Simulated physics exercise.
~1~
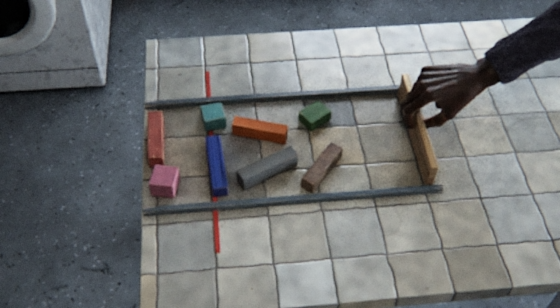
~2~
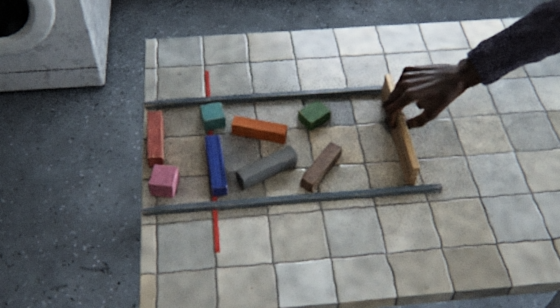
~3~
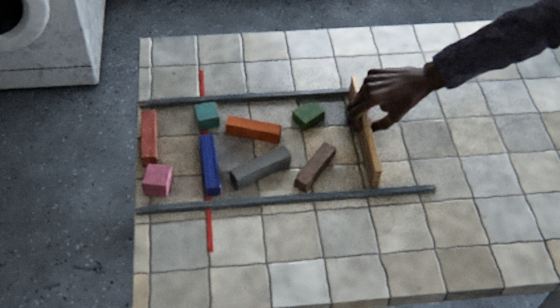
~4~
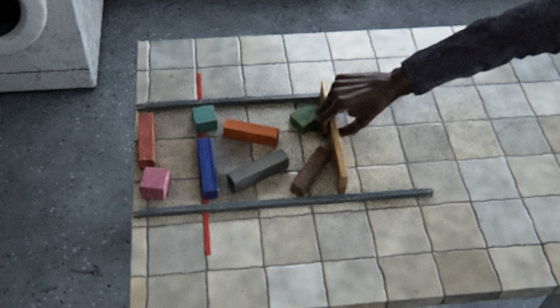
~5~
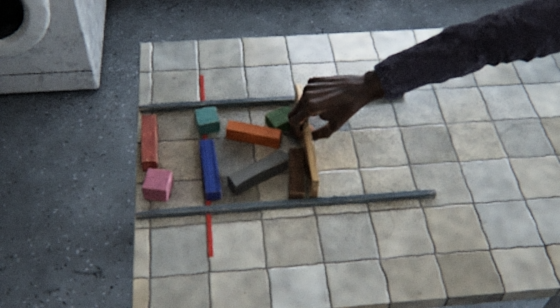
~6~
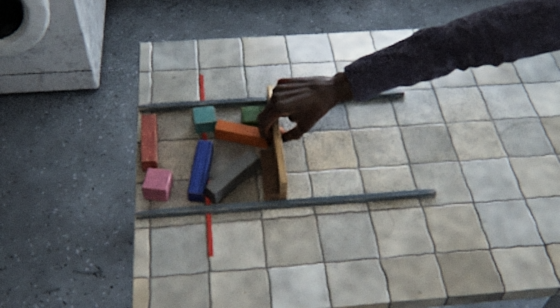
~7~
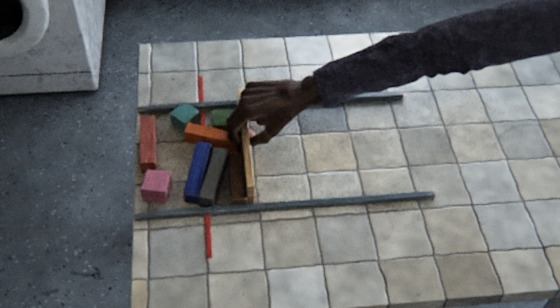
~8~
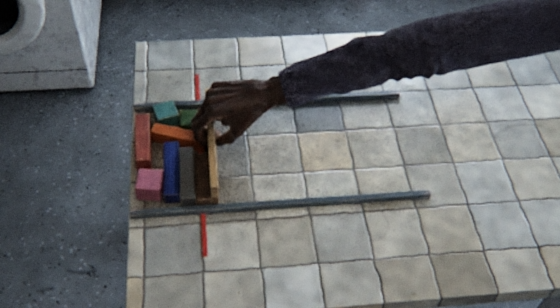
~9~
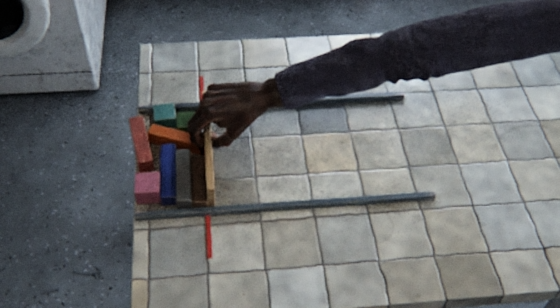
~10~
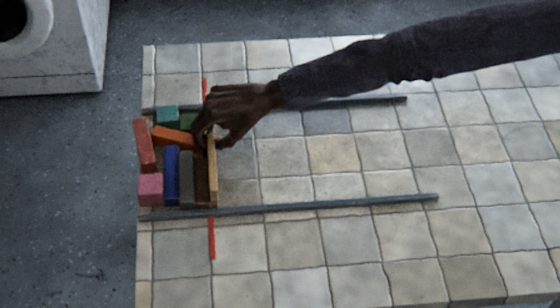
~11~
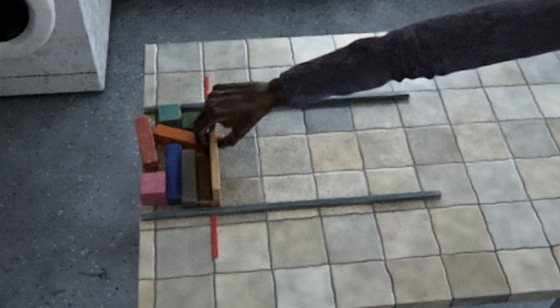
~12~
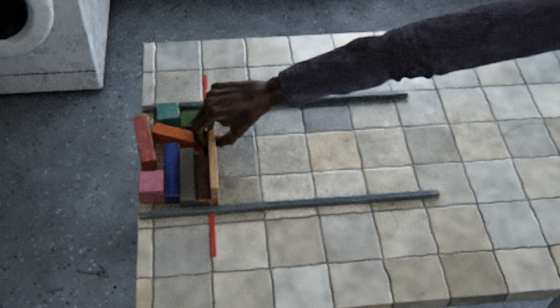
At the start, a hand holds an upright wooden board at the right of a tiled surface, with eight coloured sticks and blocks lying between two dark rails to its left. The hand slides the board steadily left, reaching the green block and the brown bar first. The orange and grey sticks are then pushed along too, and the blue stick shifts as the pieces bunch together. The board stops near the red tape marks, with the pieces packed tightly at the left edge. The hand stays on the board, and nothing has fallen off.
